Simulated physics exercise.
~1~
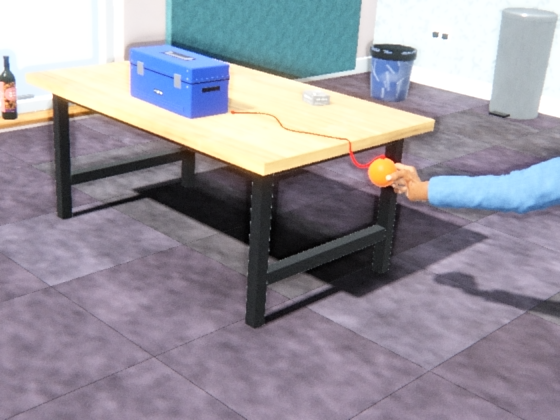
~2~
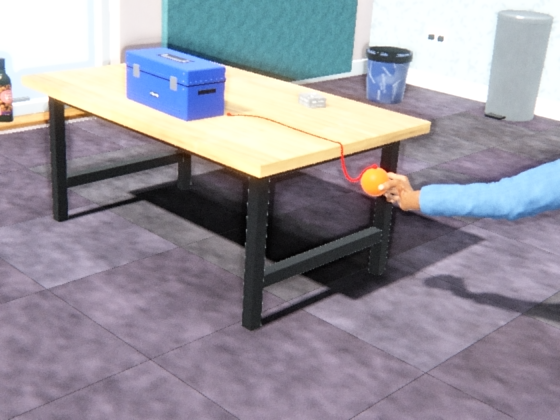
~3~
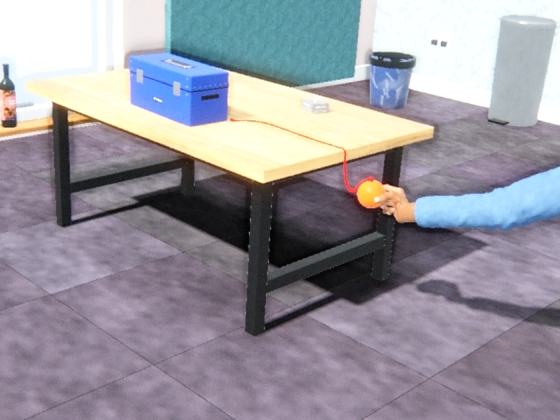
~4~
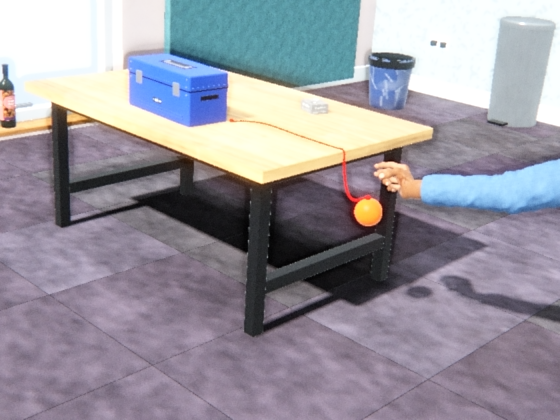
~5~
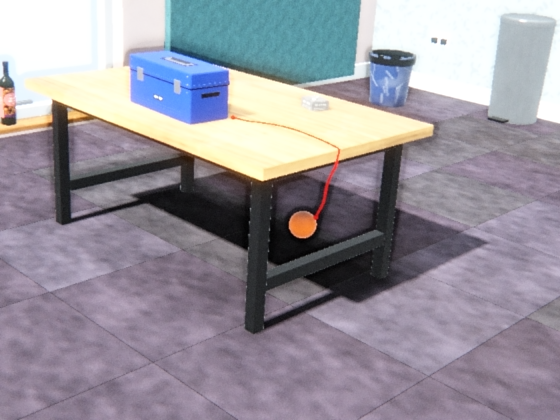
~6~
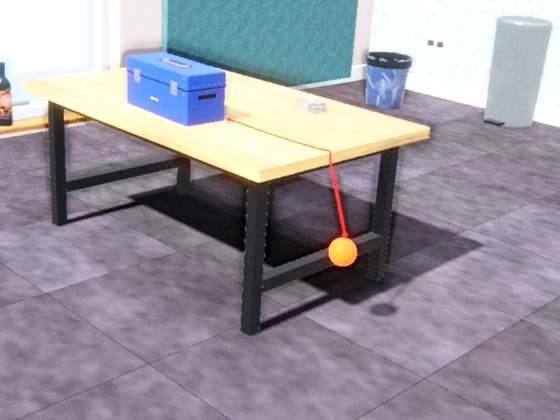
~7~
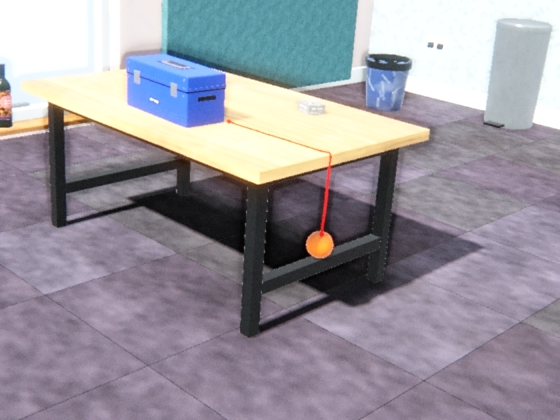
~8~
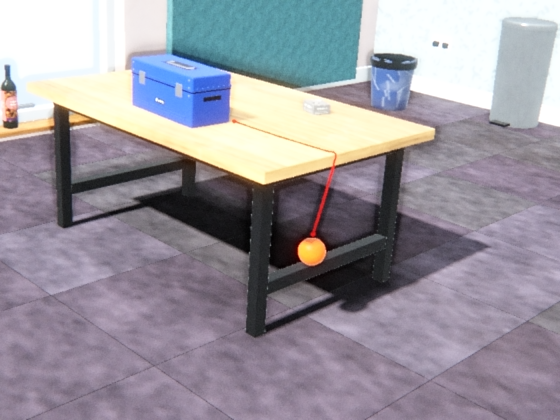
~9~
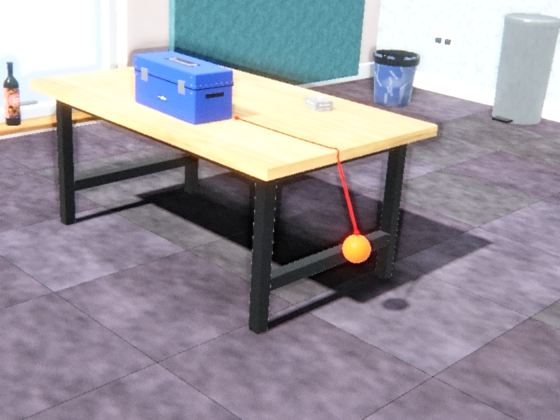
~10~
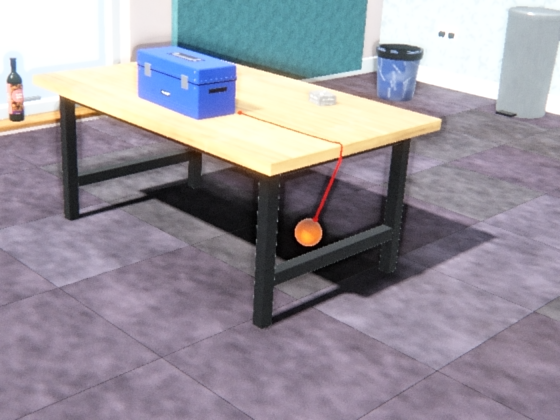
Orange on a red string being lowered past a table's end by a hand, then released and left swinging above the floor.
